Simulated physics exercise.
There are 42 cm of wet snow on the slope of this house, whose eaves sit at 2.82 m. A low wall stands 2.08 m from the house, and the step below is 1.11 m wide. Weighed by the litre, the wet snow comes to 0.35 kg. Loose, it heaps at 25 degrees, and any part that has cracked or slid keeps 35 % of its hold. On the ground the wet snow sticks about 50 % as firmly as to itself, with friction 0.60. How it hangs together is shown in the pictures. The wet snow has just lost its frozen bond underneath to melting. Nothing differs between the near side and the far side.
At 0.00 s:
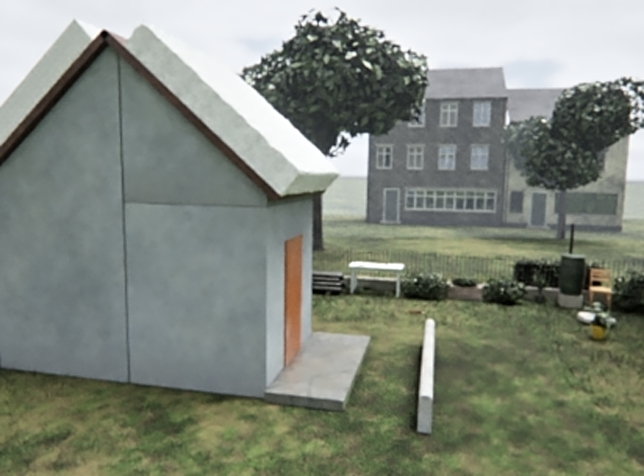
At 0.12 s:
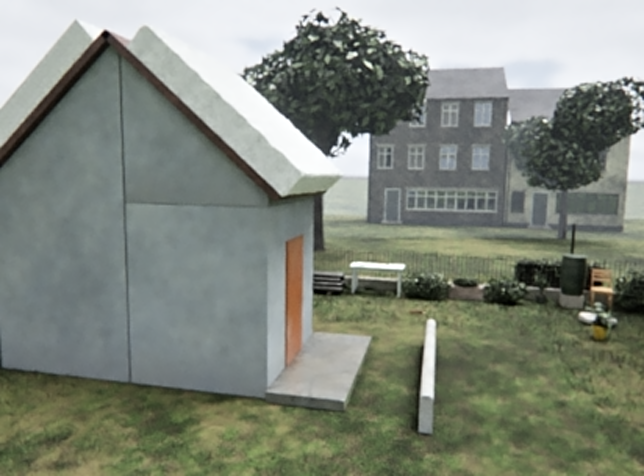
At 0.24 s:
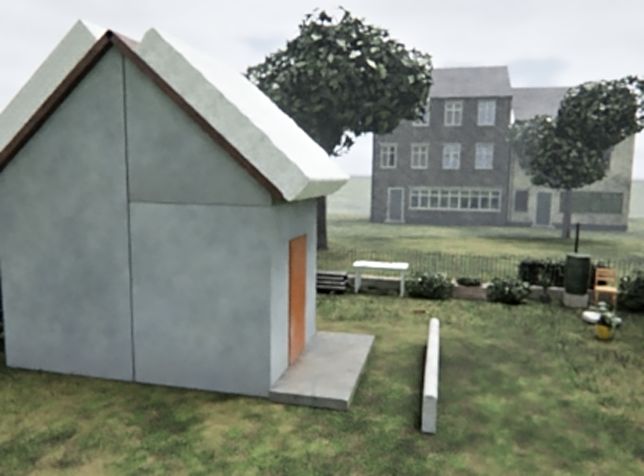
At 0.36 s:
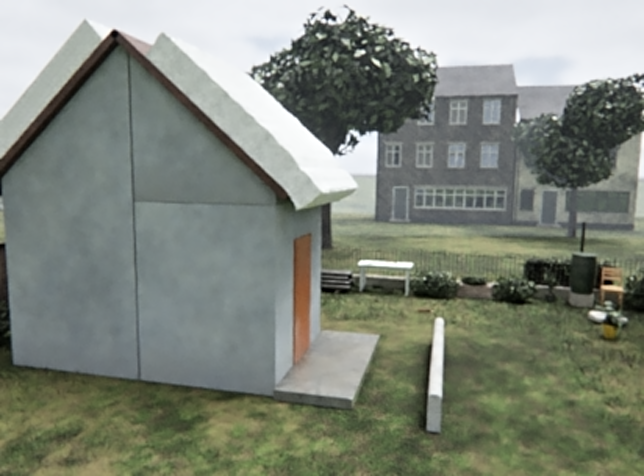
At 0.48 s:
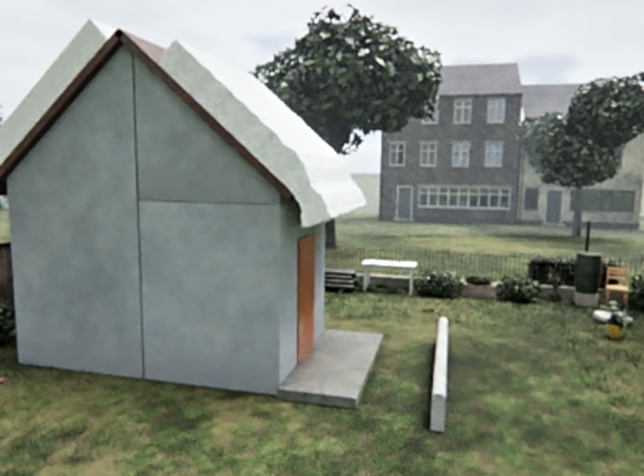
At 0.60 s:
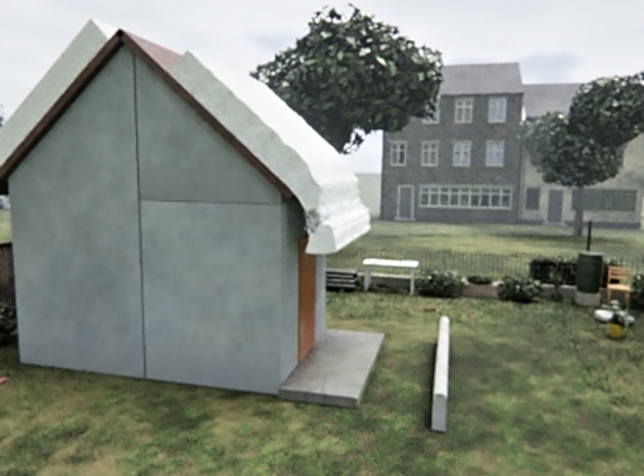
The clip opens on a small grey house with an orange door, a thick white layer of snow on its roof and a low wall to its right. The snow slides slowly down the right slope in one piece, then moves further past the eaves, cracking and drooping over the top of the door.
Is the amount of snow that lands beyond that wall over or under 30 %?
It ends up lower than 30 %.
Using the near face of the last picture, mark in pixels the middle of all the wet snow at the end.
It sits close to (412, 397).
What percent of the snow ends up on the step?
I'd estimate close to 30 %.
After 1.04 s, 59 % is still on the roof and 0 % is past the low wall.
After 1.56 s, none is still on the roof and 1 % is past the low wall.
After 2.08 s, none is still on the roof and 22 % is past the low wall.
After 2.60 s, none is still on the roof and 22 % is past the low wall.
After 2.90 s, at the end, none is still on the roof and 22 % is past the low wall.
